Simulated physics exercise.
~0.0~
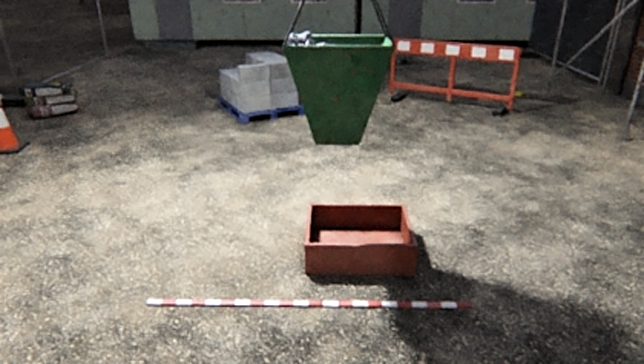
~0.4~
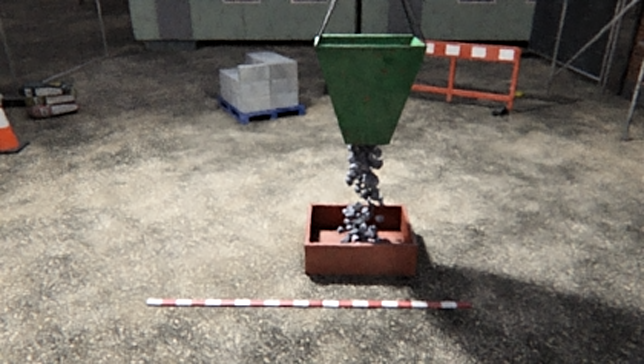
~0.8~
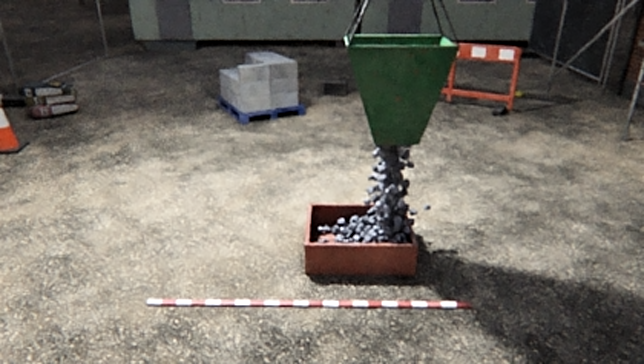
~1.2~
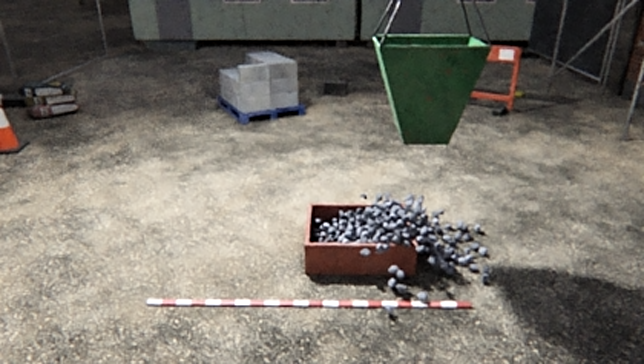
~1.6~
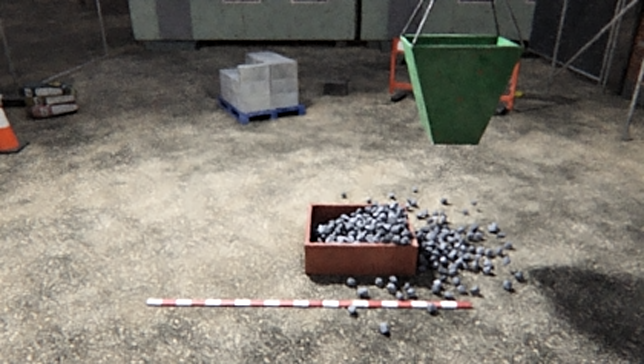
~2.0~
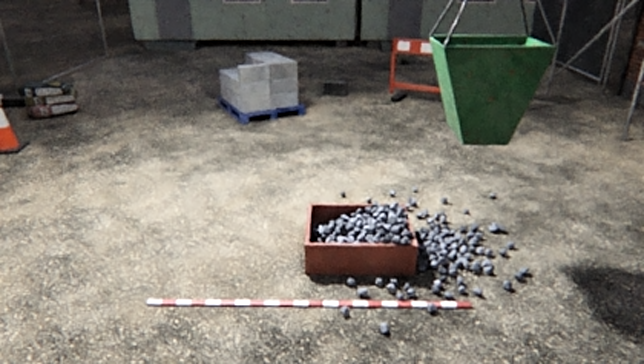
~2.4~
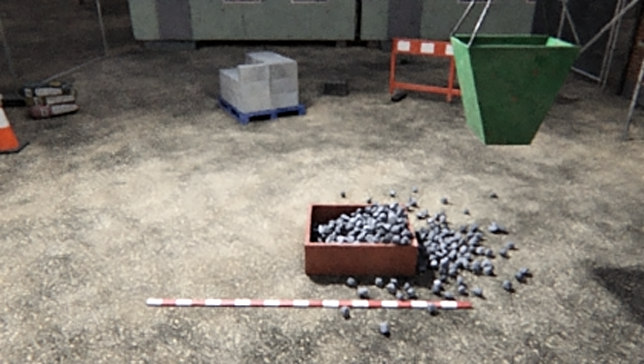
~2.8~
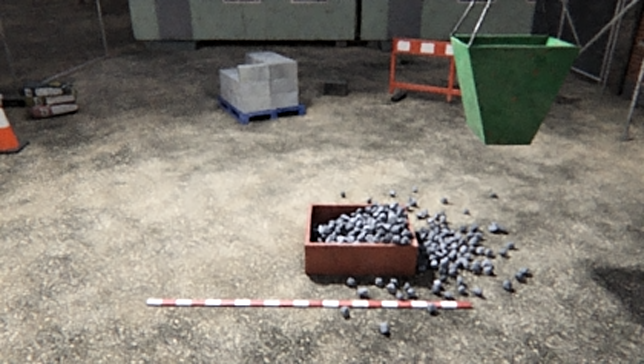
In a yard, a green skip moving right drops grey stones into and beside a red bin.
